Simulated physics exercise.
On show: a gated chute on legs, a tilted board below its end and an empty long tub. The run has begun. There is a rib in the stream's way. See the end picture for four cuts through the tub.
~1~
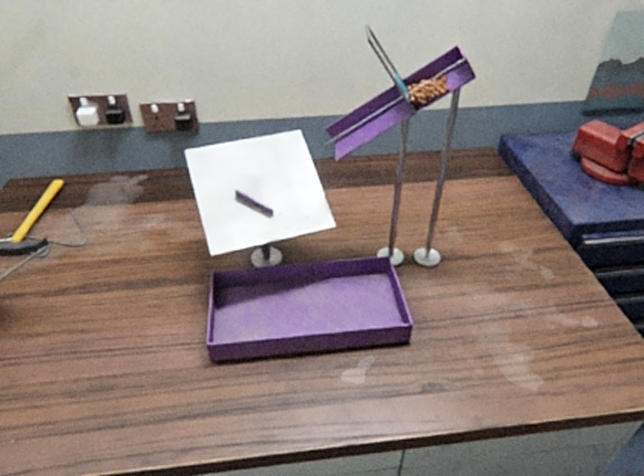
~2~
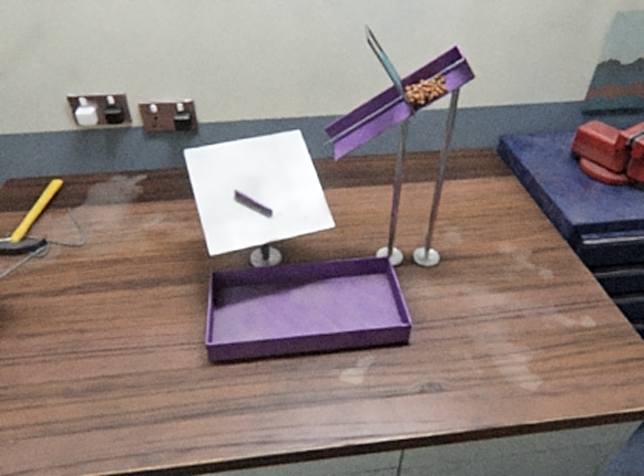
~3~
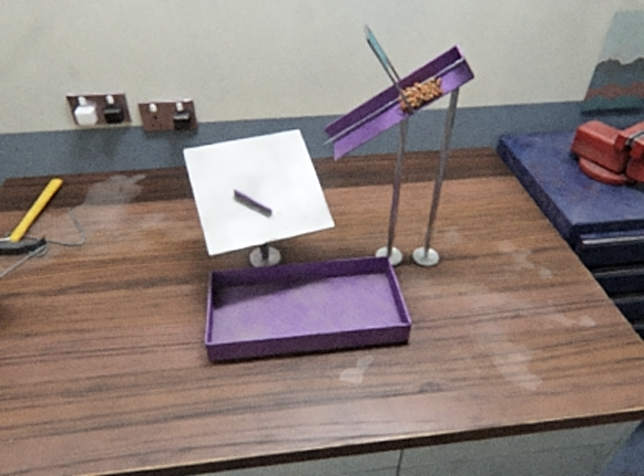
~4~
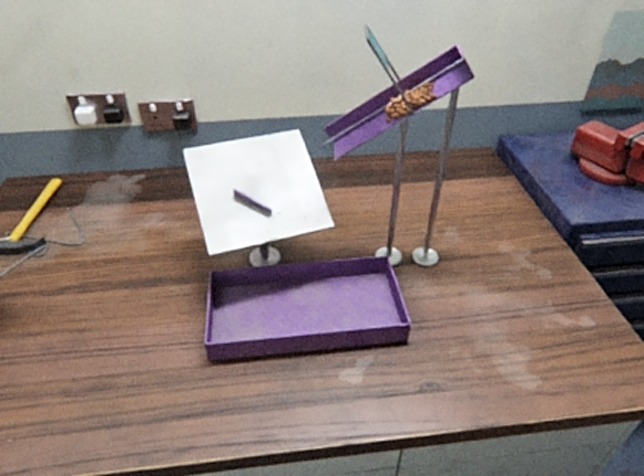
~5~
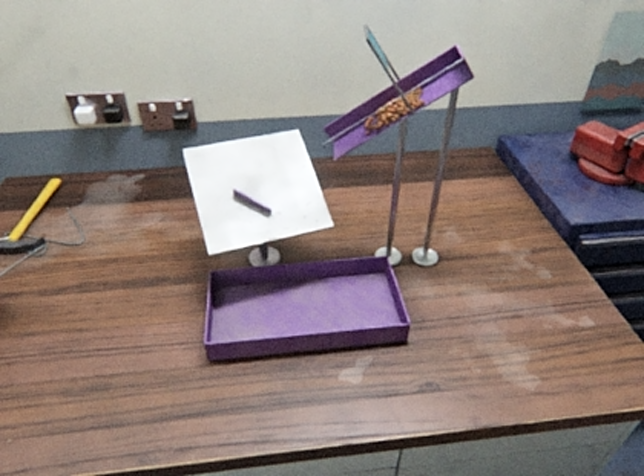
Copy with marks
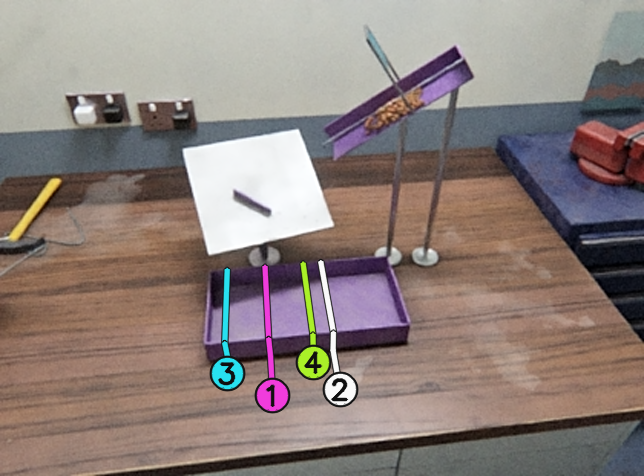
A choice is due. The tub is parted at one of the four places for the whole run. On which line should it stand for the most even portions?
4 is best.
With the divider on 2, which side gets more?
The left side.
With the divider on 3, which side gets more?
More lands on the right.
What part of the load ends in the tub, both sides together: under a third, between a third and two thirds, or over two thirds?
About that: Over two thirds.
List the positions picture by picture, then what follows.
Load behind the gate at (422, 91), cereal balls; lip of the chute at (336, 152), sloping gently, in the first picture.
Middle of the board at (258, 188), tilted gently; middle of its low edge at (275, 240); of its high edge at (244, 140), in the second picture.
Front corners of the tub at (206, 344) and (411, 324), empty; front of the load at (402, 108), in the third picture.
Middle of the load at (408, 100); its front at (388, 121), about a quarter of the way to the lip; rib from (234, 189) to (272, 209), in the fourth picture.
Middle of the load at (395, 108); its front at (368, 133), about half of the way to the lip, in the fifth picture.
On the marked copy, line 1 crosses the front rim at (268, 337); line 2 crosses the front rim at (333, 331); line 3 crosses the front rim at (224, 342); line 4 crosses the front rim at (312, 333).
With 1, of what is caught, a small part on the left of the divider, nearly all on the right.
With 2, of what is caught, nearly all on the left of the divider, a small part on the right.
With 3, of what is caught, a stray few on the left of the divider, nearly all on the right.
With 4, of what is caught, about half on the left of the divider, about half on the right.
